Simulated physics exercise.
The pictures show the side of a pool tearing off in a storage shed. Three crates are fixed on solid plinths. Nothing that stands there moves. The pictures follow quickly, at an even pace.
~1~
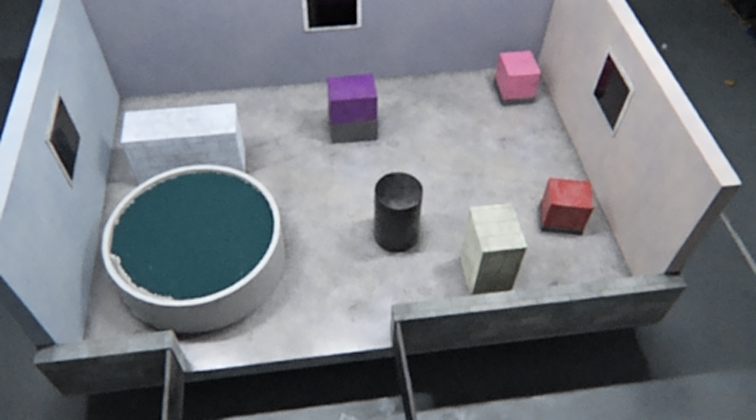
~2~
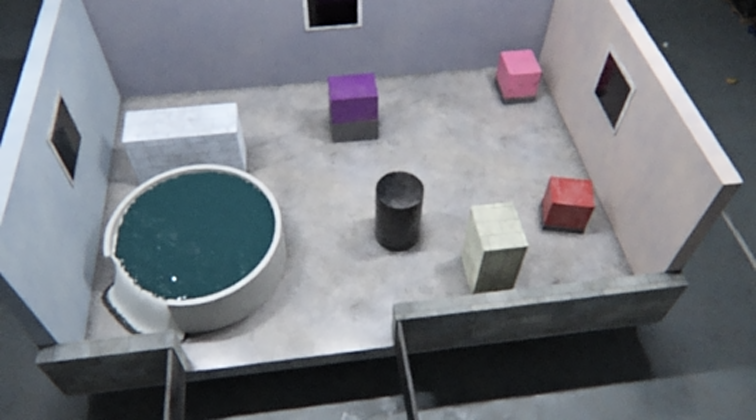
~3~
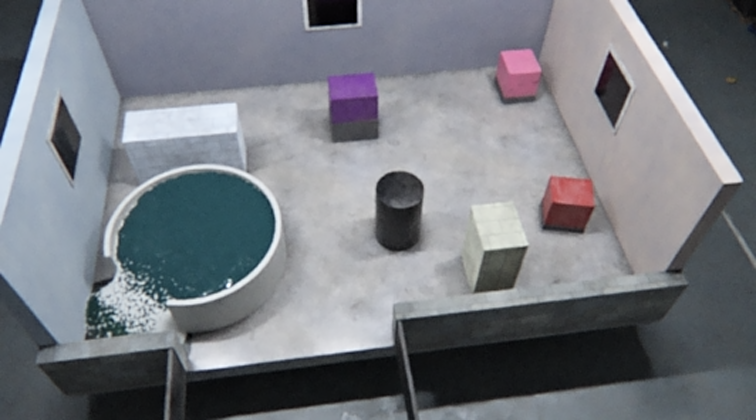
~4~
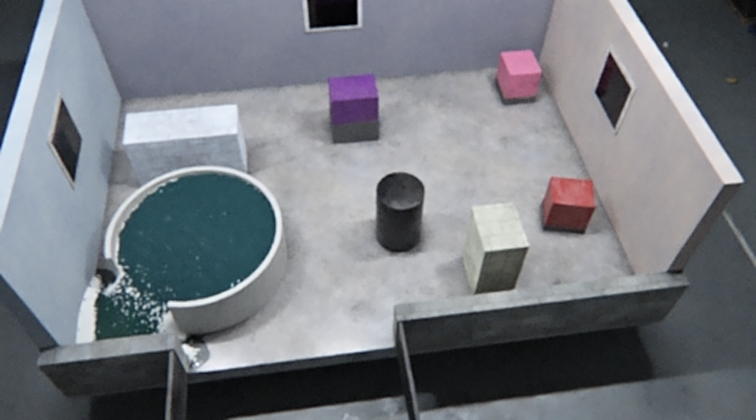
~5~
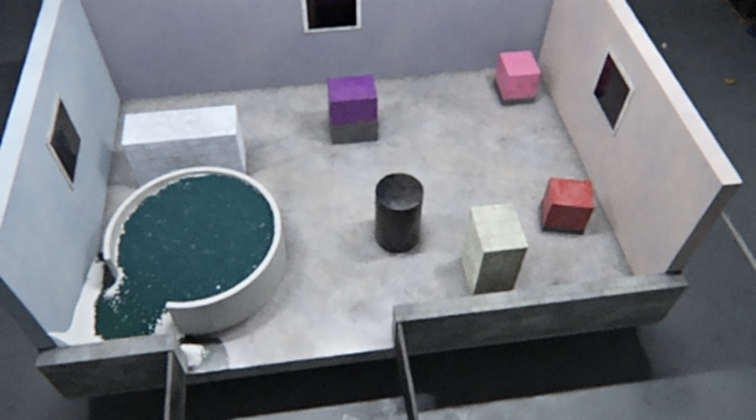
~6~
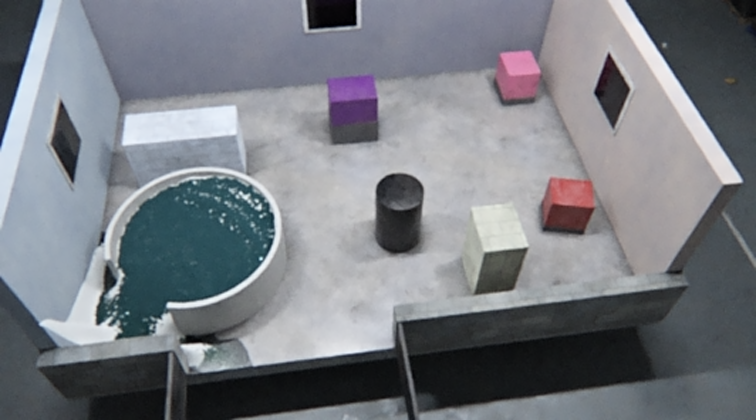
To begin with, a round white pool of still dark teal water stands at the left of a walled room with coloured blocks and a black cylinder. Its lower-left side tears open, and water pours out in a white-flecked rush into the front corner, then spreads along the left wall as the pool's surface churns.
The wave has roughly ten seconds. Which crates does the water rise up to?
In the end: The red crate escapes dry; the purple crate escapes dry; the pink crate escapes dry.
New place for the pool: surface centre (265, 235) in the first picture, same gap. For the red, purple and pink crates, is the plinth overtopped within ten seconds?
Then: Red crate escapes it, purple crate is safe, pink crate escapes it.
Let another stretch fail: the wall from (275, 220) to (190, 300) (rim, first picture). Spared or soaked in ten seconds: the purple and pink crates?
My reading: The purple one remains dry; the pink one keeps dry.
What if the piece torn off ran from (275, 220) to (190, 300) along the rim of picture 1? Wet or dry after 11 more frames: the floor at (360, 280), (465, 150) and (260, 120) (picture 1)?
In that order: Under water, dry, not flooded.
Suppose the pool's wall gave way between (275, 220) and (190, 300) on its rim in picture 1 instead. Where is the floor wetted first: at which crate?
It is the red-painted one.
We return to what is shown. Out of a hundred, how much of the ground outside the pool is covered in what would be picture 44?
Close to 70 %.
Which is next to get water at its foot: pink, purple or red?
First comes the purple crate.
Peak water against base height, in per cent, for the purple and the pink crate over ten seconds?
Near 20 and 60 in a hundred.
A moment on, water covers 10 % of the floor; the red crate not reached, the purple crate not reached, the pink crate not reached.
Next, water covers 25 % of the floor; the red crate not reached, the purple crate not reached, the pink crate not reached.
Then, water covers 40 % of the floor; the red crate not reached, the purple crate not reached, the pink crate not reached.
Later, water covers 70 % of the floor; the red crate water round its plinth, the purple crate water round its plinth, the pink crate water round its plinth.
In the end, water covers 95 % of the floor; the red crate stayed above the water, the purple crate stayed above the water, the pink crate stayed above the water.
